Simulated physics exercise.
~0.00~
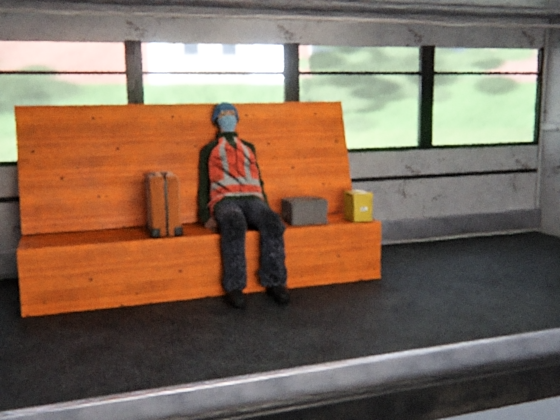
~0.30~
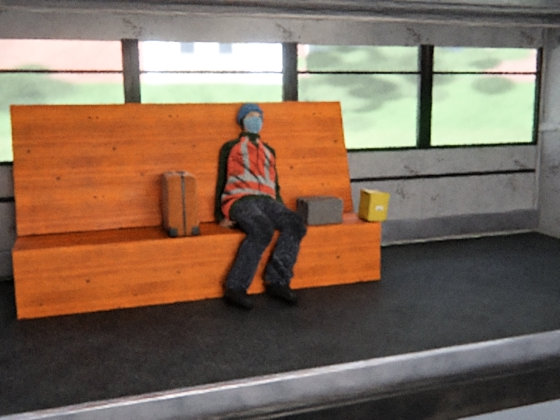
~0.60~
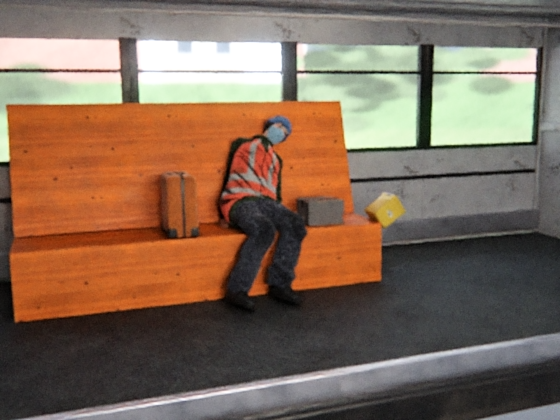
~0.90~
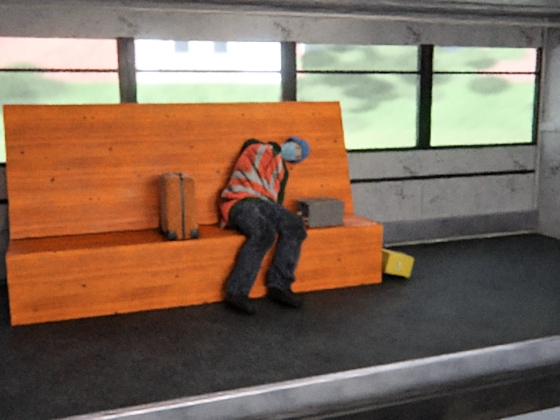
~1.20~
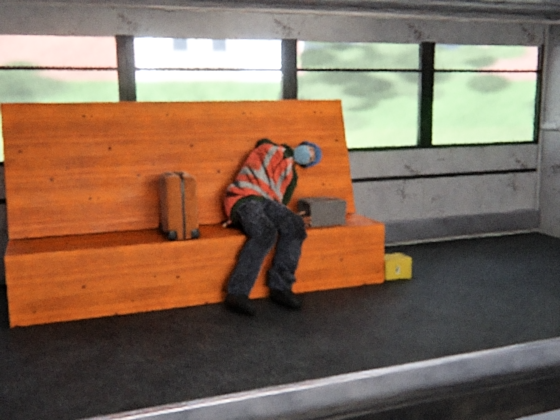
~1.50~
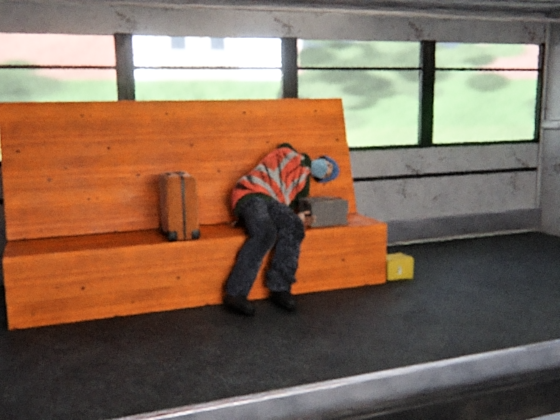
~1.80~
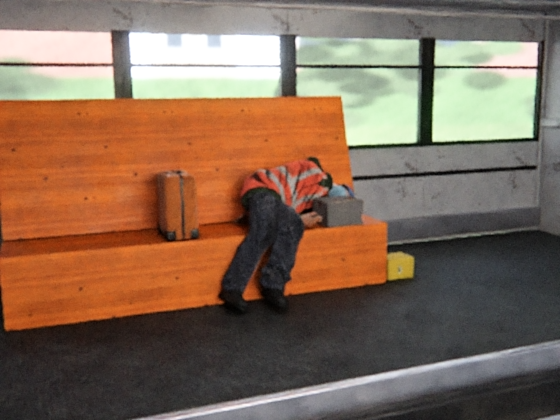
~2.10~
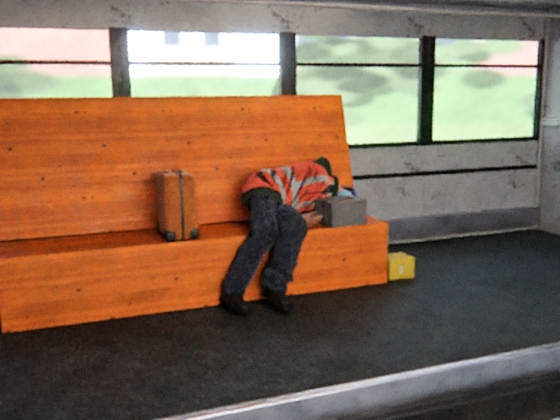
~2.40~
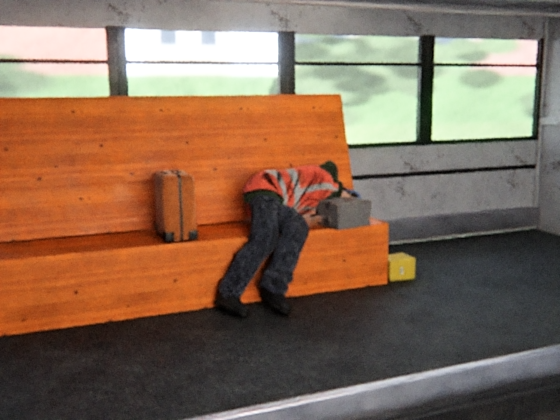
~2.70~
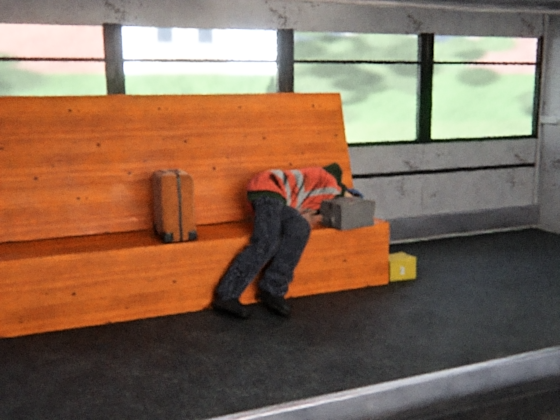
A seated commuter slumps right onto a grey carton as a yellow tub falls off the bench.
